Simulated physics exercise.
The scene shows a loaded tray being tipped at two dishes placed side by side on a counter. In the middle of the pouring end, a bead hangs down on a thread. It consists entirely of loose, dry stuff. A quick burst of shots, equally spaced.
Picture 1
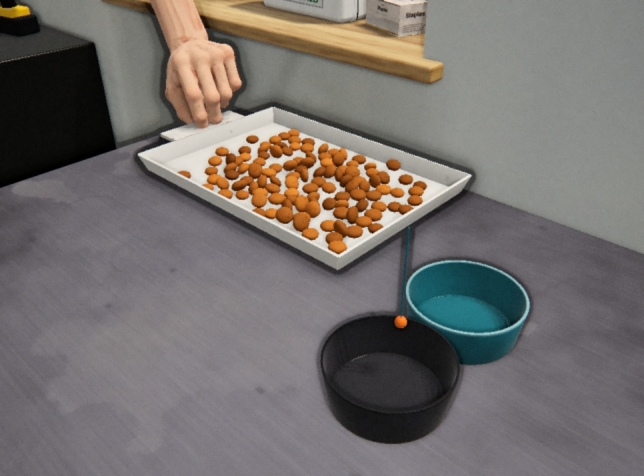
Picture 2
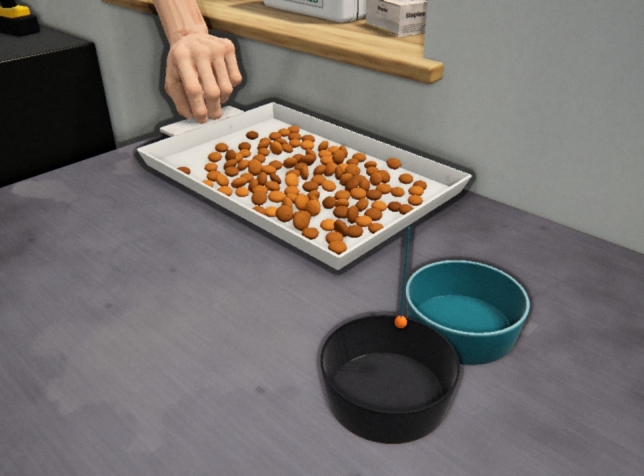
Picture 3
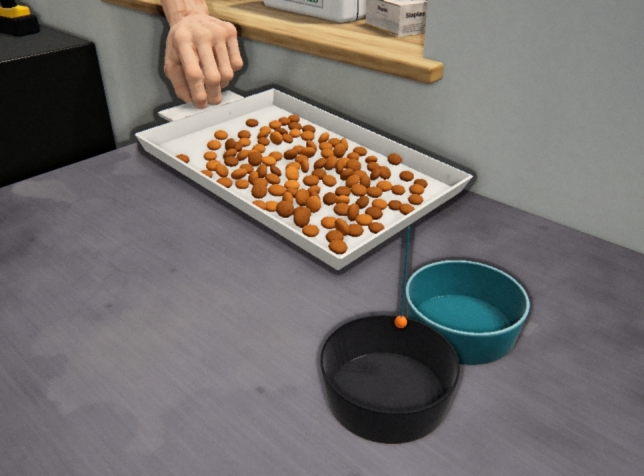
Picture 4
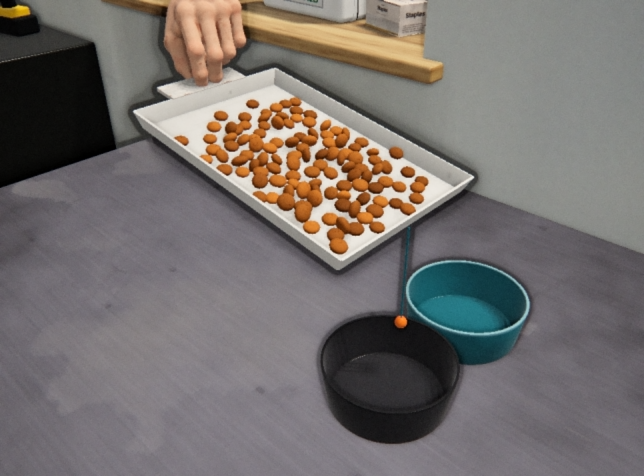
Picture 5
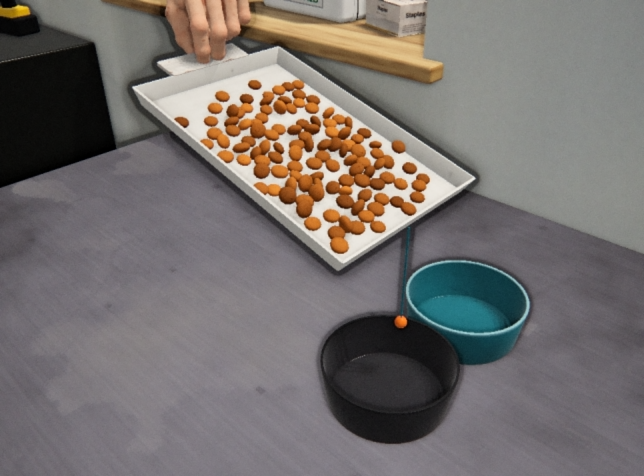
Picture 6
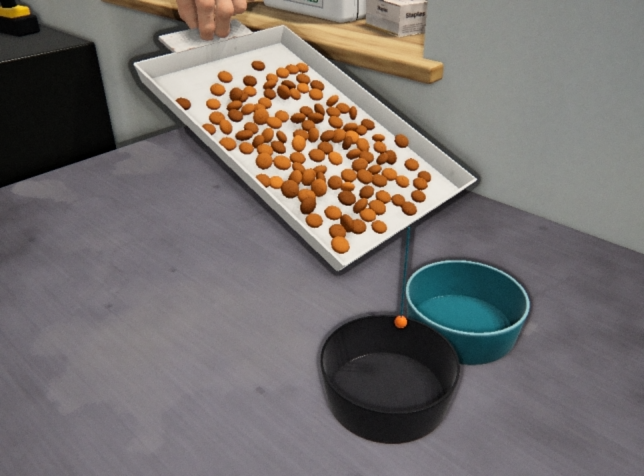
At the start, a hand grips the far end of a white tray scattered with brown kibble, held above a black dish and a teal dish on a gray counter. The hand then lifts that end steadily, tilting the tray more toward the dishes, while the kibble stays spread across it and the small orange bead hangs still.
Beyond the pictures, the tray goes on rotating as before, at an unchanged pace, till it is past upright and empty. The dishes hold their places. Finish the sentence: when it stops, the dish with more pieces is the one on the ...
Left.
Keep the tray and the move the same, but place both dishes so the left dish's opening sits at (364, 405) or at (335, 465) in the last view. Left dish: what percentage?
The first gives 30 %, the second 10 %.
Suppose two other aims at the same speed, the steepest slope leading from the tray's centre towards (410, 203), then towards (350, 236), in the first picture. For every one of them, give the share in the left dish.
Shares, approx.: 20 %, then 50 %.
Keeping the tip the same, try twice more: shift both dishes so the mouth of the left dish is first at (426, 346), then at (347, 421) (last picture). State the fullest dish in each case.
For the first place, the dish on the left side; for the second, the dish on the right side.
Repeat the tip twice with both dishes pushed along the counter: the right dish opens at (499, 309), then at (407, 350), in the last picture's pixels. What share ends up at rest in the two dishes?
Near 90 and 50 percent respectively.
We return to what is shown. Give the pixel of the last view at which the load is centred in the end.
The centre comes to rest close to (438, 402).
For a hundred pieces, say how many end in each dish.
Left dish: Roughly 40 per cent; right dish: Roughly 10 per cent.
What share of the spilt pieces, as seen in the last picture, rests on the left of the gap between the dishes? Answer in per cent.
Close to 10 %.
Shortly afterwards, tray tipped steeply; the bulk on the tray; near a quarter in the air.
Next, tray tipped past a quarter turn; a little on the tray; near a third in the left dish; a little in the right dish; near half outside both; a little in the air.
Some moments later, tray tipped past a quarter turn; near half in the left dish; a little in the right dish; near half outside both.
In the end, tray tipped past a quarter turn; near half in the left dish; a little in the right dish; near half outside both.
